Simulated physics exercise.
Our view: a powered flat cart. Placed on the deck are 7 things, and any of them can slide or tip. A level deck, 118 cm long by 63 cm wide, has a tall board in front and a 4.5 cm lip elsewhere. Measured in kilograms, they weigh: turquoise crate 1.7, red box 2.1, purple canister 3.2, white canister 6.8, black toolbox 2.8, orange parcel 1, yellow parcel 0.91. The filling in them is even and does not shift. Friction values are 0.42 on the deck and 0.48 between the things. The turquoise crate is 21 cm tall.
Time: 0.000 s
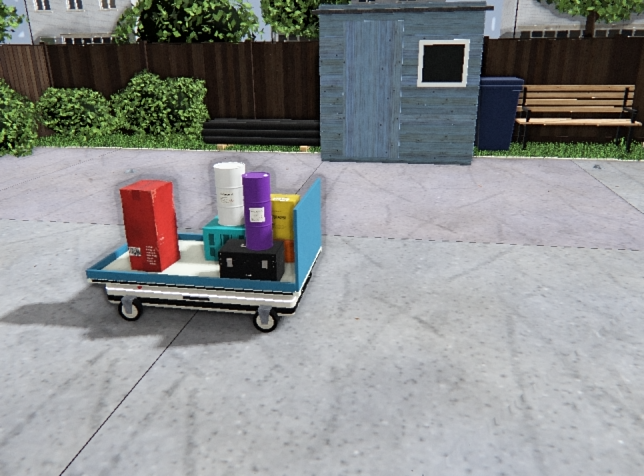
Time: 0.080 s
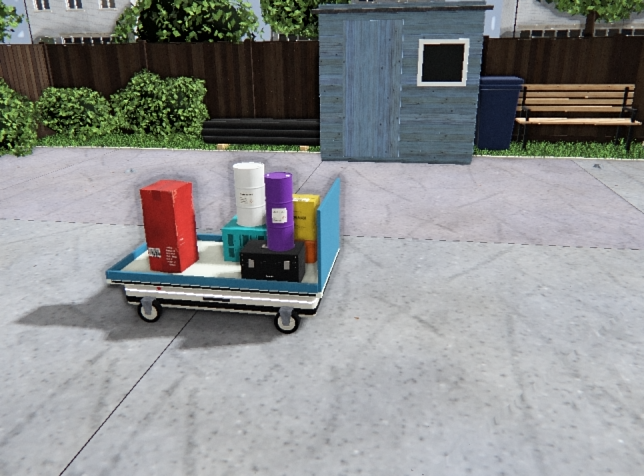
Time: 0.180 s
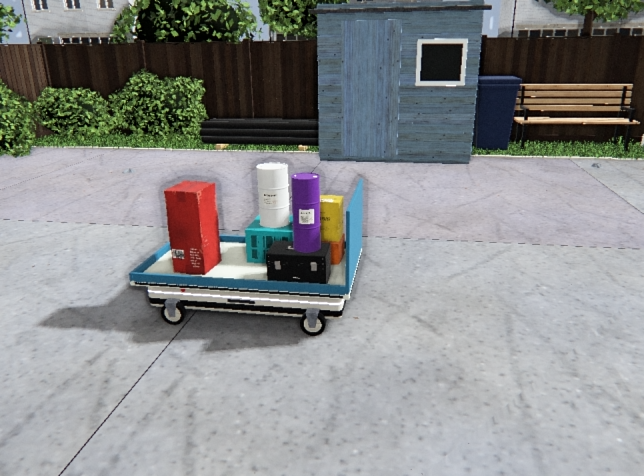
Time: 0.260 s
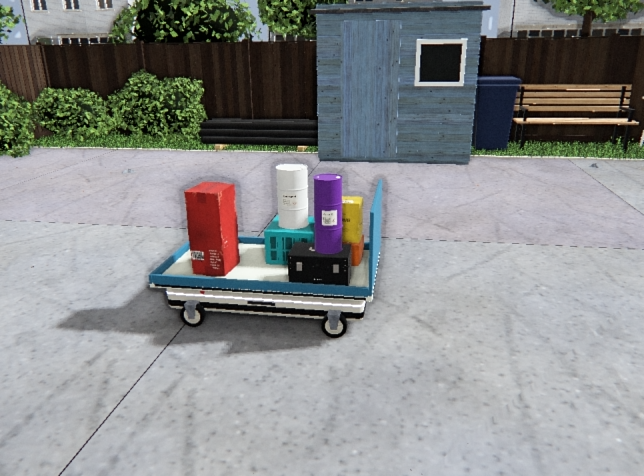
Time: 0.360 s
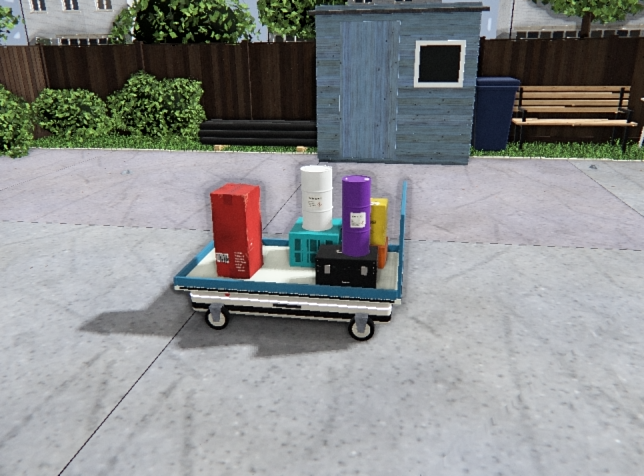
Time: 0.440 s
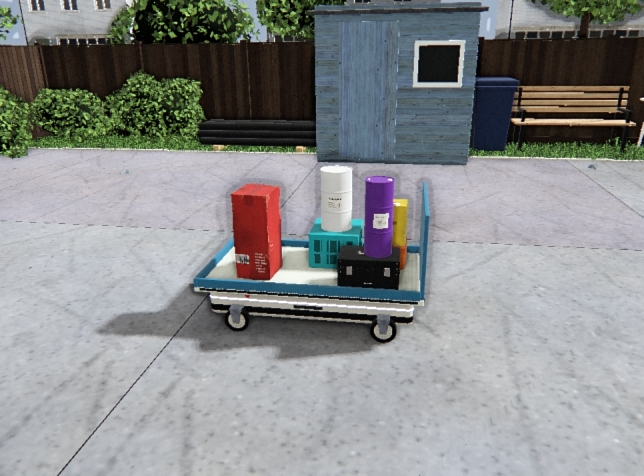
A flat blue cart carrying a red box, canisters, a crate and a black toolbox rolling rightward across pavement past a shed.
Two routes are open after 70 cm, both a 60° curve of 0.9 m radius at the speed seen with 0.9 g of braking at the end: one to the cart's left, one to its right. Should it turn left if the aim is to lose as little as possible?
Yes, left is the way to go.
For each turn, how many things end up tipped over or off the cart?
Results - left: 1, right: 2.
Turning left. At 0.74 s, 111 cm covered, turned 17°; turquoise crate moved 4 cm near (406, 238); purple canister 21° off upright; yellow parcel moved 14 cm.
After 1.44 s, 207 cm covered, turned 60°; turquoise crate moved 10 cm near (462, 199); red box moved 5 cm near (462, 198); yellow parcel moved 15 cm.
After 1.74 s, 207 cm covered, turned 60°, stopped; red box 13° off upright near (470, 192); turquoise crate moved 12 cm near (464, 198); white canister moved 17 cm.
In the end (3.5 s), off the cart, purple canister; not toppled but over 10 cm from the start, turquoise crate, red box, white canister, black toolbox, orange parcel and yellow parcel. In the last view, turquoise crate near (464, 198), red box near (466, 196).
Turning right instead, purple canister and yellow parcel tipped over or off the cart, 2 of 7 in all.
